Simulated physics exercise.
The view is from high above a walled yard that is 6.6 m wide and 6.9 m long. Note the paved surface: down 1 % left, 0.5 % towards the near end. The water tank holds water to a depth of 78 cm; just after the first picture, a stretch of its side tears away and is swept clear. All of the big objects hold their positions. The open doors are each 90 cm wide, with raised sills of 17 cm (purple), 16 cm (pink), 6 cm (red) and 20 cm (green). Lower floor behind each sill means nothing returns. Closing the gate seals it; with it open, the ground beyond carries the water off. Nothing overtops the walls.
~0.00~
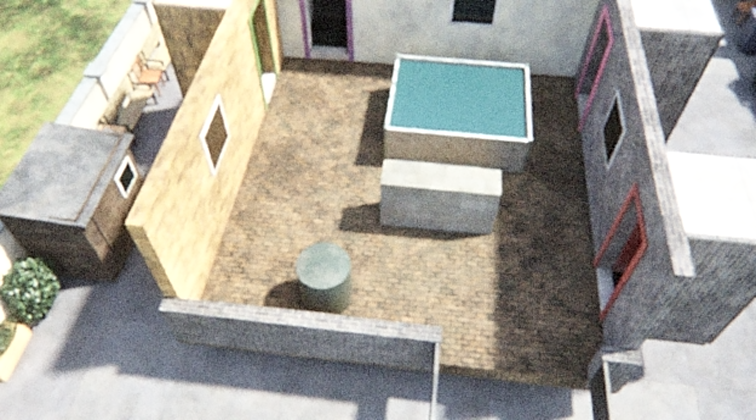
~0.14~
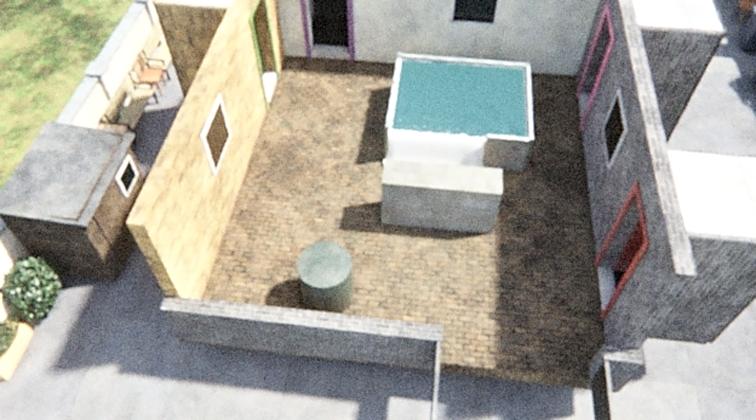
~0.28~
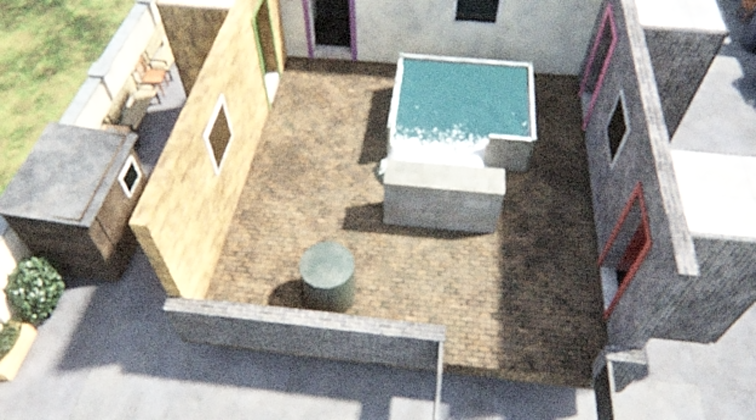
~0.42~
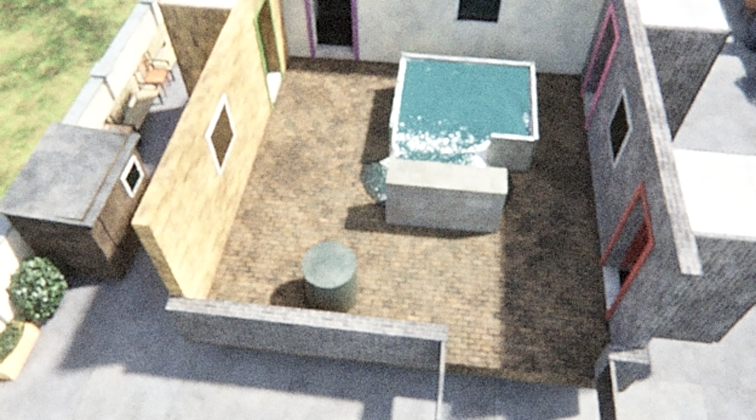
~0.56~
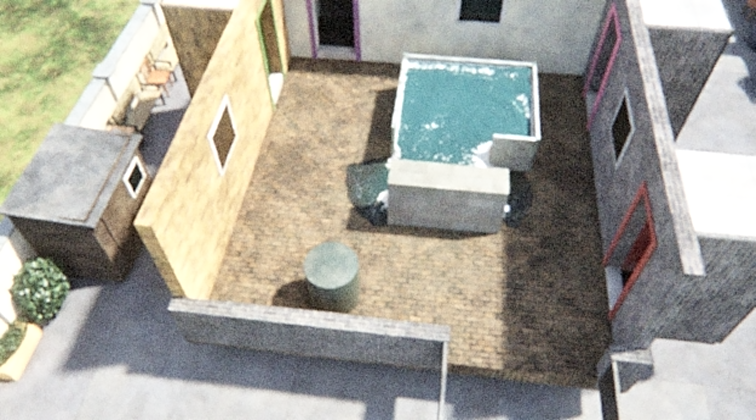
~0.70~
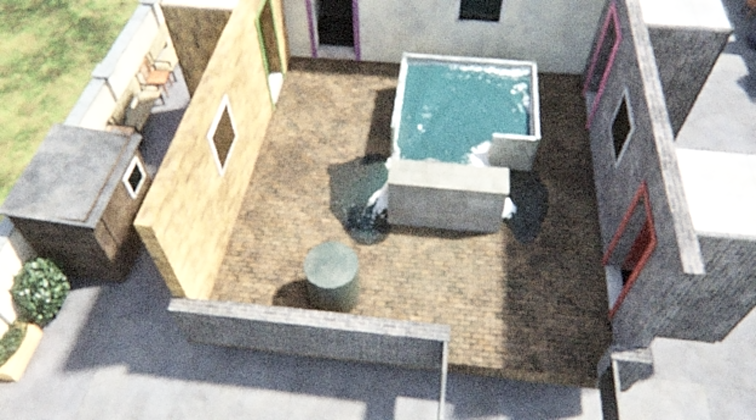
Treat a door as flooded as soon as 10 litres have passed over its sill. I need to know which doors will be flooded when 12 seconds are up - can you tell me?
At the purple door the limit will not be crossed. At the pink door the limit will not be crossed. At the red door the limit will be crossed. At the green door the limit will not be crossed.
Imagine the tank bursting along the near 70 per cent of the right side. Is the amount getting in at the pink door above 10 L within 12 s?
In that case, pink door: More than that.
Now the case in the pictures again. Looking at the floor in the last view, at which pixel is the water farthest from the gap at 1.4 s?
About (282, 310) in the last view.
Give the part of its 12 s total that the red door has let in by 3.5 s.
Some 40 per cent by then.
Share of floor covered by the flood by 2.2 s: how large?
I'd guess around 45 %.
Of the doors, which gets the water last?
The final one is the purple door.
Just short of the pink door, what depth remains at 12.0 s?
8.0 cm.
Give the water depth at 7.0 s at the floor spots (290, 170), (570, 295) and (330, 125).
13, 6 and 3 cm, respectively.
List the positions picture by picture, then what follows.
The first frame shows still water, 78 cm deep, in the water tank at (460, 99).
In the second frame, the front is at a hidden place, 1.0 m from the gap at (436, 150); 0.5 m2 of floor is under water; 78 cm left at the back of the water tank.
In the third frame, the front is at (378, 172), 1.2 m from the gap at (438, 153); 1.5 m2 of floor is under water; 78 cm left at the back of the water tank.
In the fourth frame, the front is at a hidden place, 1.6 m from the gap at (440, 154); 2.6 m2 of floor is under water; 77 cm left at the back of the water tank.
In the fifth frame, the front is at (513, 223), 1.9 m from the gap at (442, 154); 3.6 m2 of floor is under water; 69 cm left at the back of the water tank.
In the sixth frame, water pours out at (442, 154) and has run 2.4 m, to (361, 239); typically 9 cm deep outside, 65 cm at the water tank's back.
After 1.4 s water covers 30 % of the floor and is deepest (64 cm) near (425, 202); purple door not reached, pink door not reached, red door not reached, green door not reached.
After 2.2 s water covers 45 % of the floor and is deepest (53 cm) near (202, 321); purple door not reached, pink door 3 cm at the sill, 0 L in, red door 9 cm at the sill, 1 L in, green door not reached.
After 3.5 s water covers 65 % of the floor and is deepest (34 cm) near (202, 321); purple door 6 cm at the sill, 0 L in, pink door 6 cm at the sill, 0 L in, red door 9 cm at the sill, 9 L in, green door 8 cm at the sill, 0 L in.
After 7.0 s water covers 100 % of the floor and is deepest (18 cm) near (202, 321); purple door 8 cm at the sill, 0 L in, pink door 9 cm at the sill, 0 L in, red door 7 cm at the sill, 17 L in, green door 7 cm at the sill, 0 L in.
After 12.0 s water covers 100 % of the floor and is deepest (15 cm) near (202, 321); purple door 9 cm at the sill, 0 L in, pink door 8 cm at the sill, 0 L in, red door 3 cm at the sill, 21 L in, green door 9 cm at the sill, 0 L in.
